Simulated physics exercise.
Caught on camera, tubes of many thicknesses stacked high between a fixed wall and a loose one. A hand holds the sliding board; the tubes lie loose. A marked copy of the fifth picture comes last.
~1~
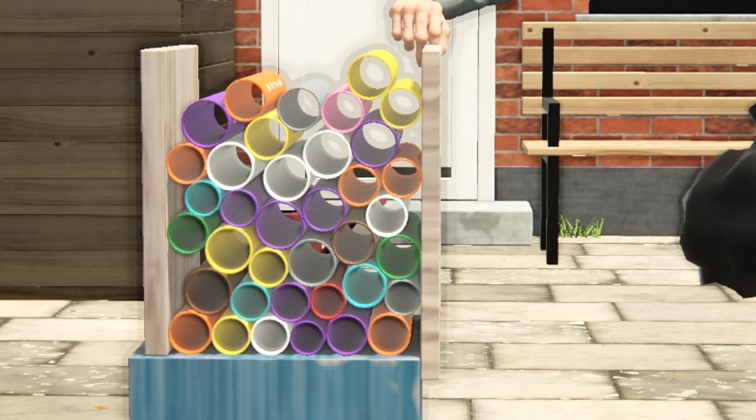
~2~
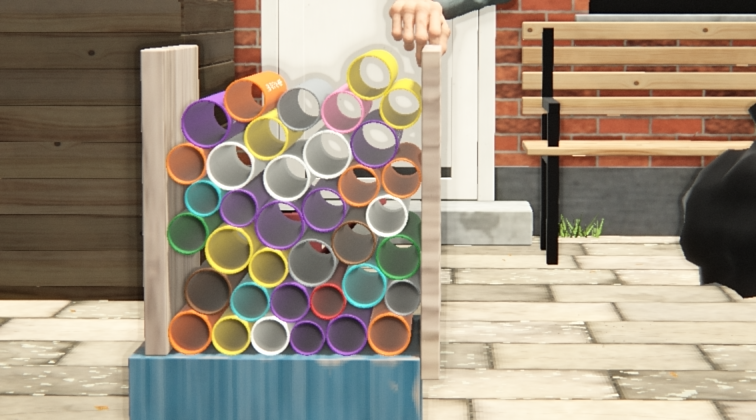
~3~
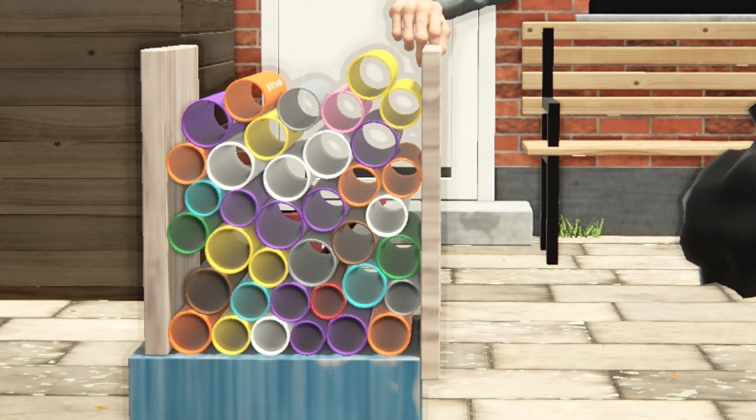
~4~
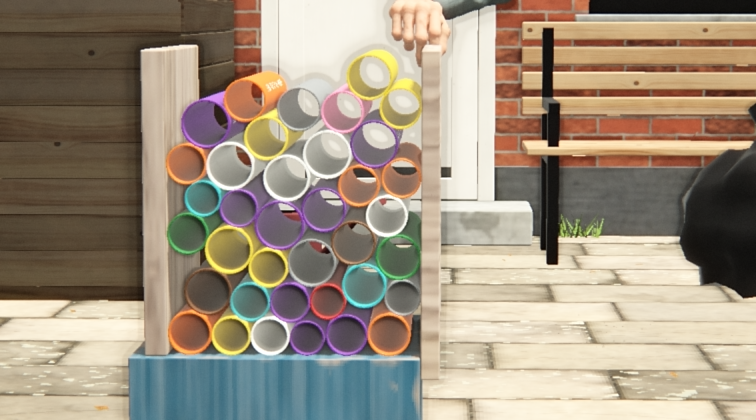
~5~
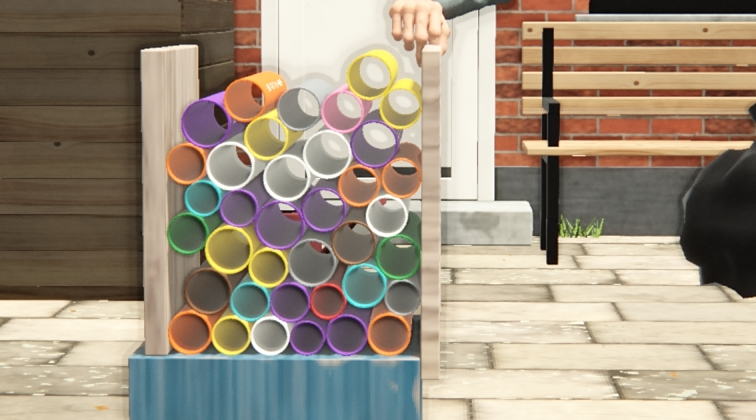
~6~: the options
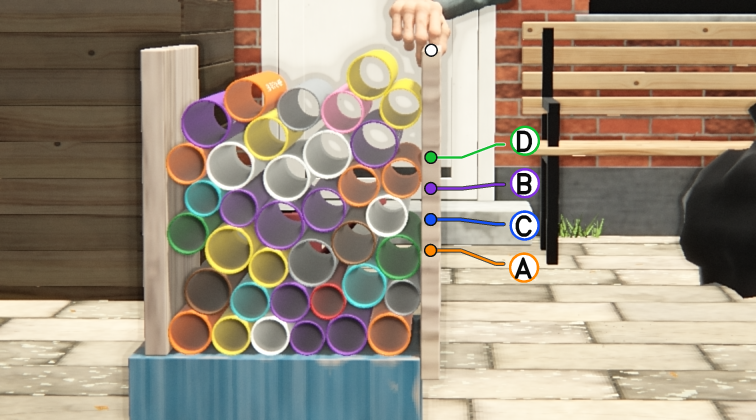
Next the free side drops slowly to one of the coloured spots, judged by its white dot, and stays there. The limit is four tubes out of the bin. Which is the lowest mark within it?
The lowest mark that will do is B.
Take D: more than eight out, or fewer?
It loses fewer than eight.
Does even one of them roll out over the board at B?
Yes.
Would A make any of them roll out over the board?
At A: Yes.
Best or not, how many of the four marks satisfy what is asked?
Two of them.
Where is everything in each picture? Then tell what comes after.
A purple tube (324, 210); a turquoise tube (203, 199); a yellow tube (266, 138), in the first frame.
A yellow tube (266, 138); an orange tube (245, 100), in the second frame.
Side board (432, 200); an orange tube (190, 333), in the third frame.
An orange tube (389, 335); a turquoise tube (364, 286), in the fourth frame.
A brown tube (354, 243); a purple tube (324, 210); a turquoise tube (203, 199), in the fifth frame.
On the marked copy, A at (431, 250); B at (431, 188); C at (431, 220); D at (431, 158); the white dot at (431, 50).
Following B. Soon after the start, top of the board (421, 114).
Later, top of the board (421, 187).
In the end, top of the board (421, 187), two out over the board.
As for the rest, A more than four out over the board; C five out over the board; D none out over the board.
